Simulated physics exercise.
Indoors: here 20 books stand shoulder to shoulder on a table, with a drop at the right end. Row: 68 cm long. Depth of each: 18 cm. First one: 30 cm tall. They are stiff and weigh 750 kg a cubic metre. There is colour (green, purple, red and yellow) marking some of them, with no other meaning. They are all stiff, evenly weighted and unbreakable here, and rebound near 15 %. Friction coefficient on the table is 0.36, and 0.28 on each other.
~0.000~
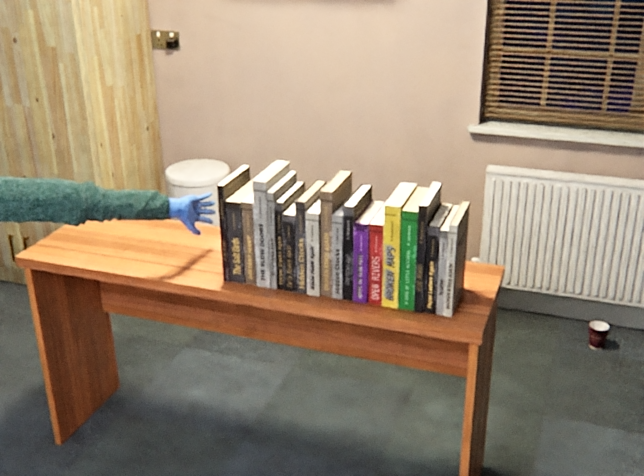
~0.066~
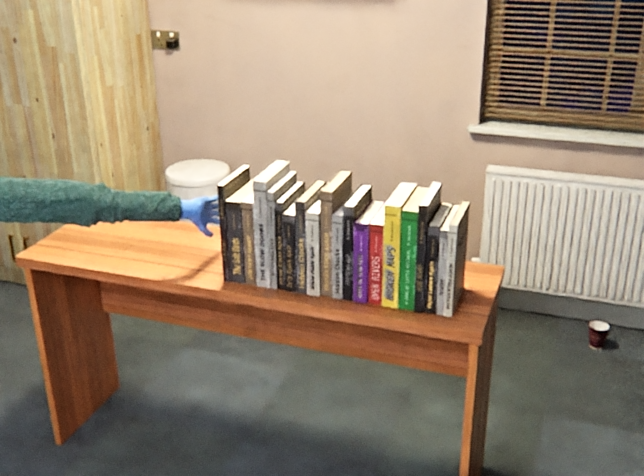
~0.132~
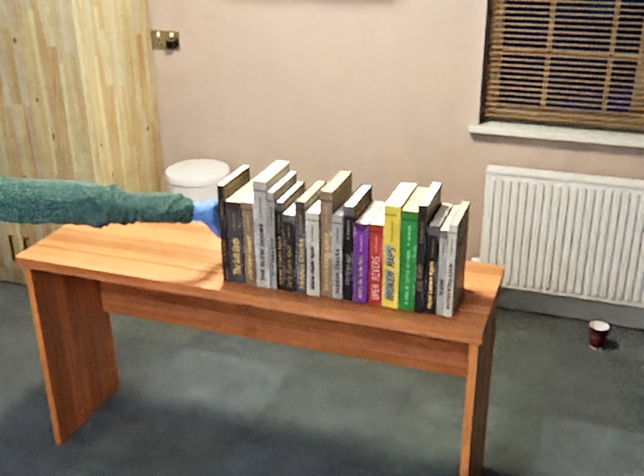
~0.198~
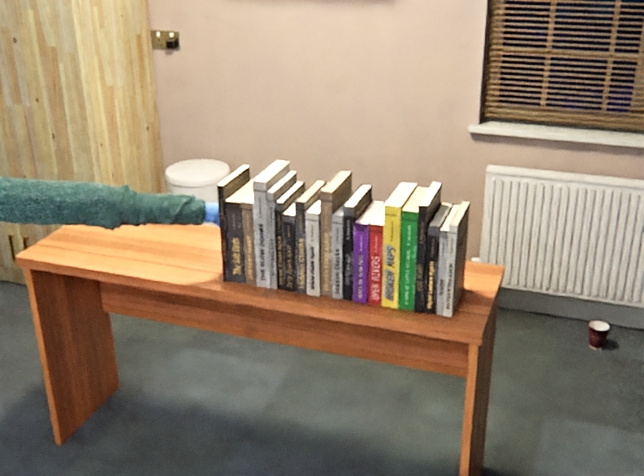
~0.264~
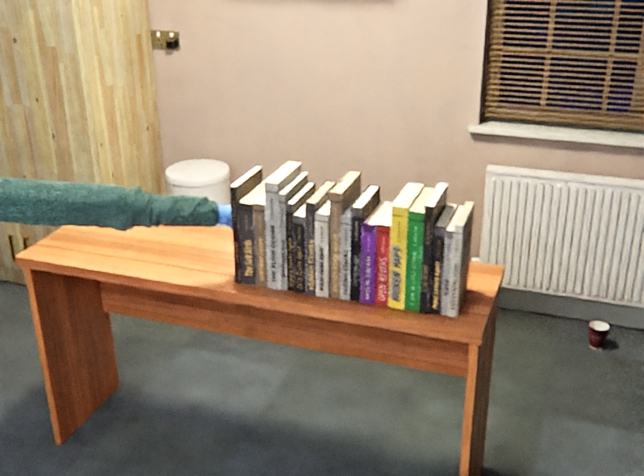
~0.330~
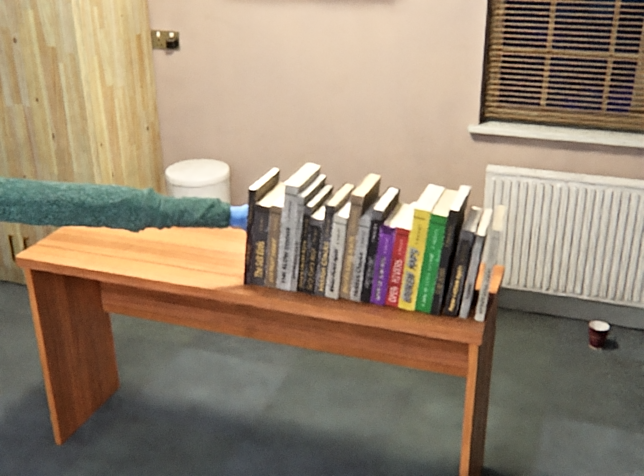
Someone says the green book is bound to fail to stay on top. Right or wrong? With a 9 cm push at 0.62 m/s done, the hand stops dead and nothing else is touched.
Right, it ends up down.
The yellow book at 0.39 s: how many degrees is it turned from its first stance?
About 15 degrees.
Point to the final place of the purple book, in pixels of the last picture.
It ends up centred close to (446, 275).
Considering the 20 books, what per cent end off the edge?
Roughly 30 percent.
Around 0.39 s, none of the 20 books off the edge, 20 disturbed; green book tipped 16°; yellow book tipped 16°.
Around 0.54 s, none of the 20 books off the edge, 20 disturbed; green book tipped 43°; yellow book tipped 38°.
Around 0.78 s, 5 of the 20 books off the edge; green book on its side; yellow book on its side.
Around 1.06 s, 6 of the 20 books off the edge; green book tipped 65°, 74 cm lower; yellow book upside down.
Finally (1.4 s), 6 of the 20 books off the edge; green book tipped 73°, 80 cm lower; yellow book on its side; red book on its side.
